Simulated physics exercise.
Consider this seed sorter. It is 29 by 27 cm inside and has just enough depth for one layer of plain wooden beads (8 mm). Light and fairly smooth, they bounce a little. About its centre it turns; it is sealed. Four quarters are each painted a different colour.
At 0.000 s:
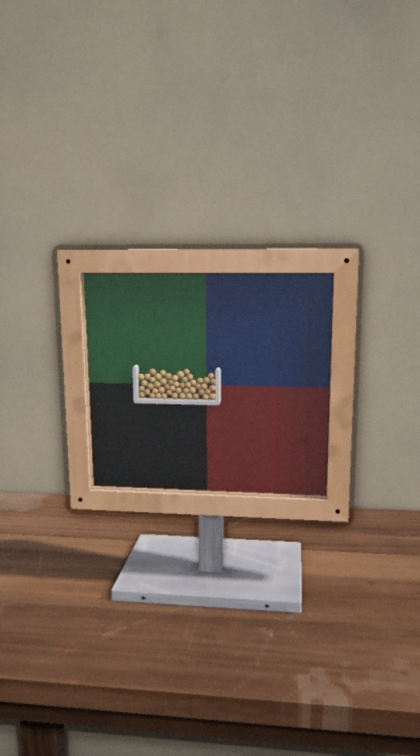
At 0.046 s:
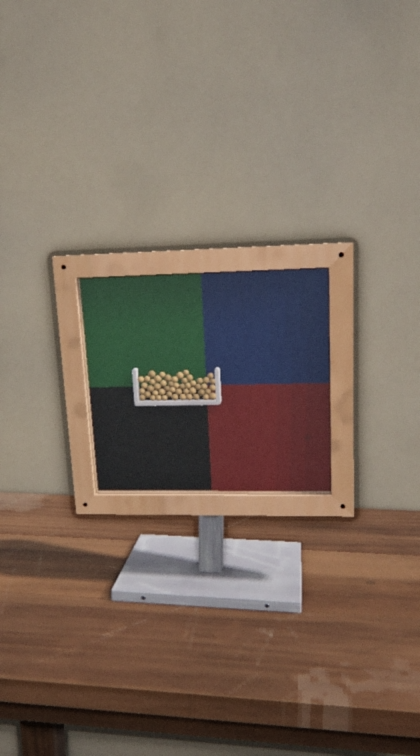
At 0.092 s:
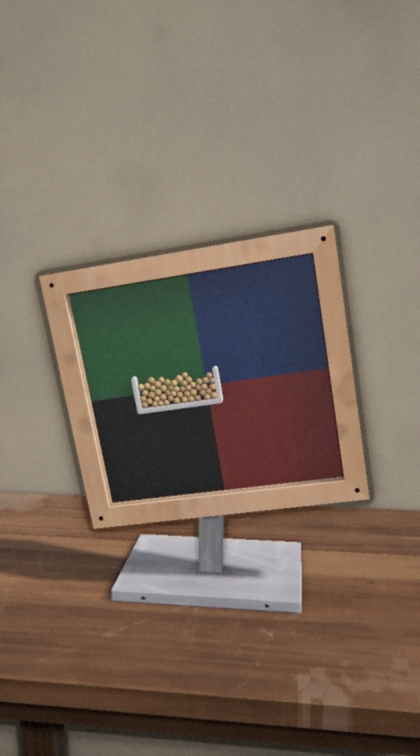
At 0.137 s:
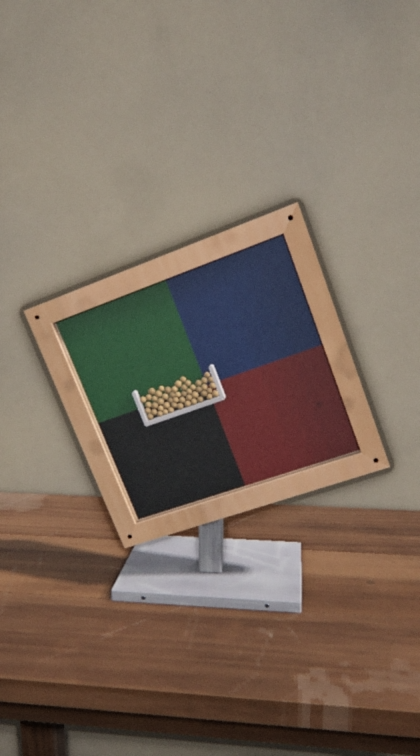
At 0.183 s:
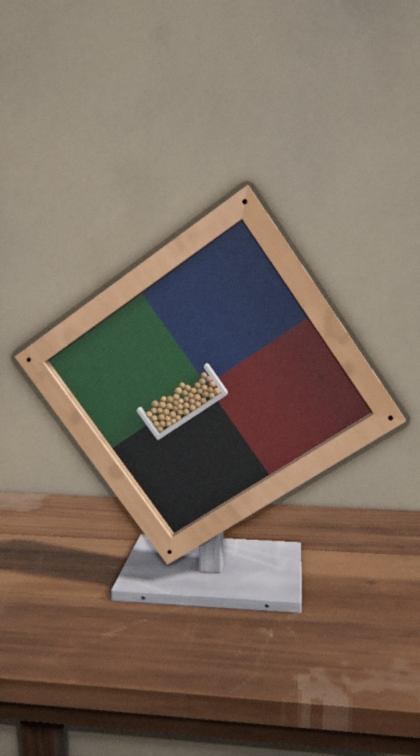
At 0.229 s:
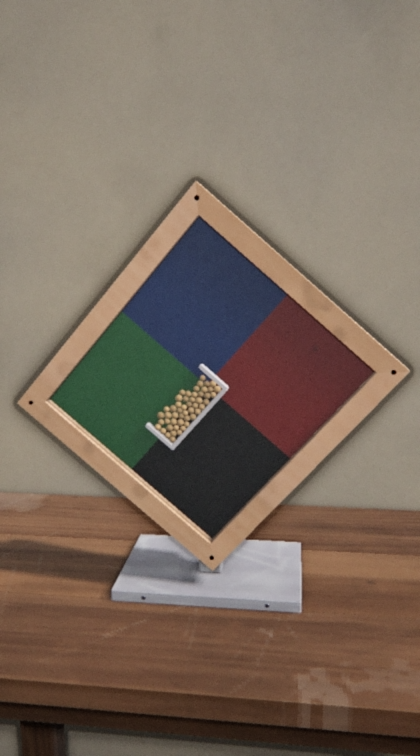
The video shows a square wooden-framed board with green, blue, red and black quarters on a stand, holding small round beads in a white tray, as the board and tray turn anticlockwise until the frame sits roughly diamond-wise.
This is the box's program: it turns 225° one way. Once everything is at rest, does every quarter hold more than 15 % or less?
Red: Less than 15 %; blue: More than 15 %; green: Less than 15 %; black: Less than 15 %.
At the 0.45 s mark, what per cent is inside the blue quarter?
I'd guess near 0 in a hundred.
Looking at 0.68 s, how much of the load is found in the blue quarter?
I'd put it around 0 in a hundred.
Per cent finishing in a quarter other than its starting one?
Roughly 95 per cent.
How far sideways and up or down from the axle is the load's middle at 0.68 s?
Right: About 10 cm; below: About 11 cm.
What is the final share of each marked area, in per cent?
In per cent: Red quarter holds 0, blue quarter holds 100, green quarter holds 0, black quarter holds 0.
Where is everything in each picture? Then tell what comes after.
In the first frame, level; about 50 beads; load centre (176, 386); top bead (186, 372); red (267, 441), blue (268, 330), green (145, 329), black (148, 437).
In the second frame, turned 2° anticlockwise; load centre (176, 387); top bead (186, 373).
In the third frame, turned 9° anticlockwise; load centre (177, 391); top bead (209, 375); wall ends (134, 379) to (215, 369).
In the fourth frame, turned 21° anticlockwise; load centre (179, 396); top bead (207, 375).
In the fifth frame, turned 35° anticlockwise; load centre (182, 403); top bead (204, 375).
In the sixth frame, turned 49° anticlockwise; load centre (186, 409); top bead (203, 378); red (290, 378), blue (203, 302), green (127, 392), black (209, 464).
After 0.45 s, it stands 117° anticlockwise; the beads' middle is in line with and 9 cm below the centre; green 75 %, black 25 %.
After 0.68 s, it has come round 188° anticlockwise; the beads' middle is 10 cm right of and 11 cm below the centre; green 100 %.
After 0.87 s, it has come round 225° anticlockwise; the beads' middle is 13 cm right of and 4 cm below the centre; blue 20 %, green 80 %.
All still by 2.0 s, it has come round 225° anticlockwise; red 0 %, blue 100 %, green 0 %, black 0 %.
